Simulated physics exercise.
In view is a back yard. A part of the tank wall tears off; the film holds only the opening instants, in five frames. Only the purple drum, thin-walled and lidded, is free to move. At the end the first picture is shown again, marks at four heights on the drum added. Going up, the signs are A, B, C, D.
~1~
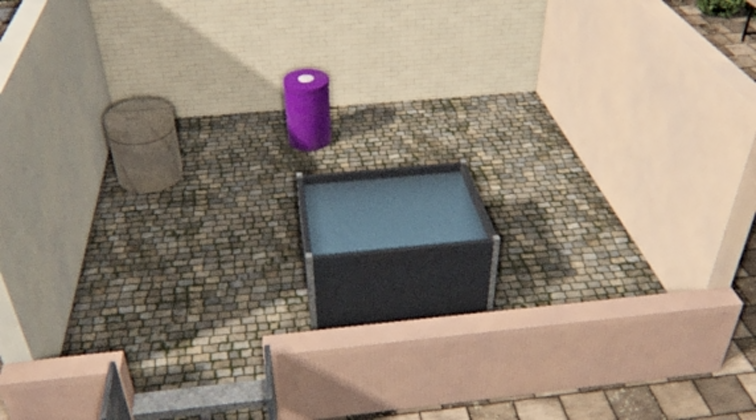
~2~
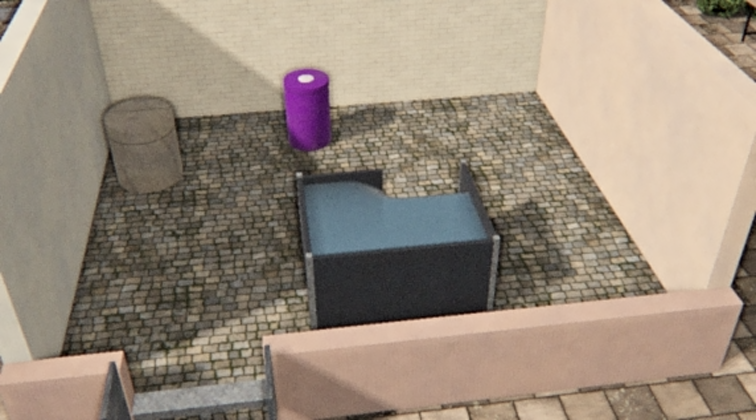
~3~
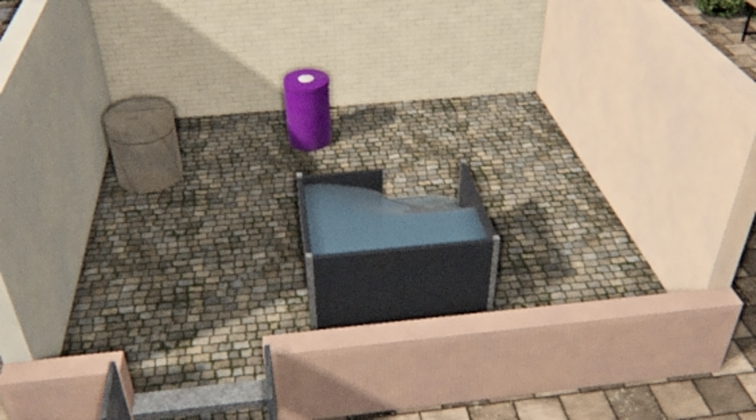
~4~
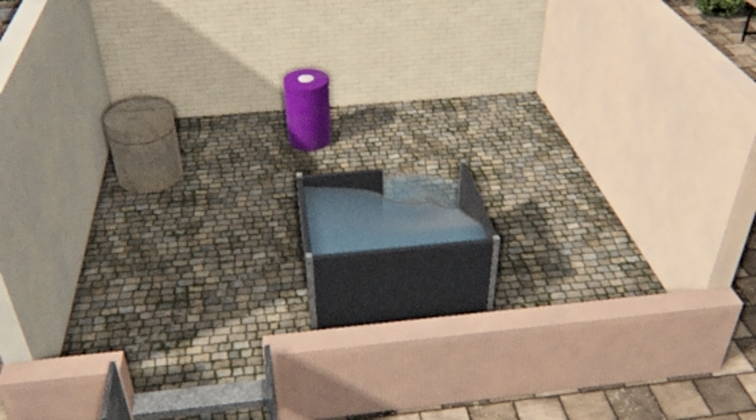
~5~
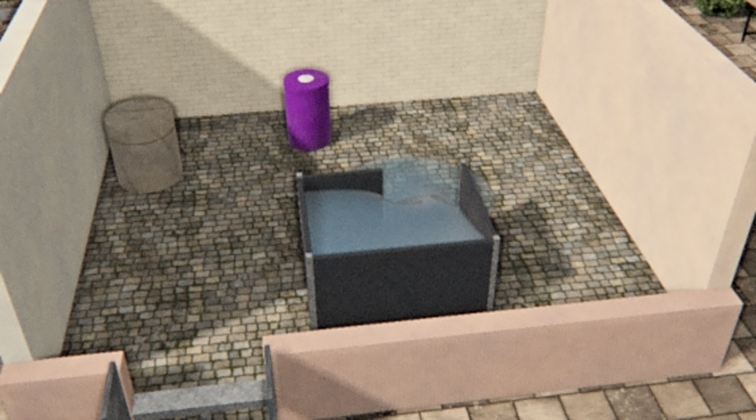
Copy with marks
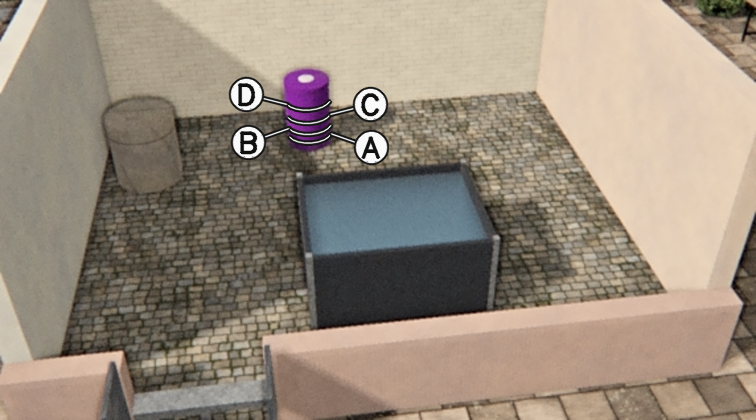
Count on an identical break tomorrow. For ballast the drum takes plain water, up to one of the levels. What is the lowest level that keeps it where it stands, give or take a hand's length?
Go for B.
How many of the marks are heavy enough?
Three of the four.
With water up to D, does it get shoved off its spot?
No, not at all.
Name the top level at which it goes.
That would be A.
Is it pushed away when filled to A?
Yes, that goes wrong.
In white, A at (311, 143); B at (311, 134); C at (310, 123); D at (309, 110); from the bottom up A, B, C, D.
With A, it is pushed about twice its own width away.
With B, it does not move.
With C, it does not move.
With D, it does not move.
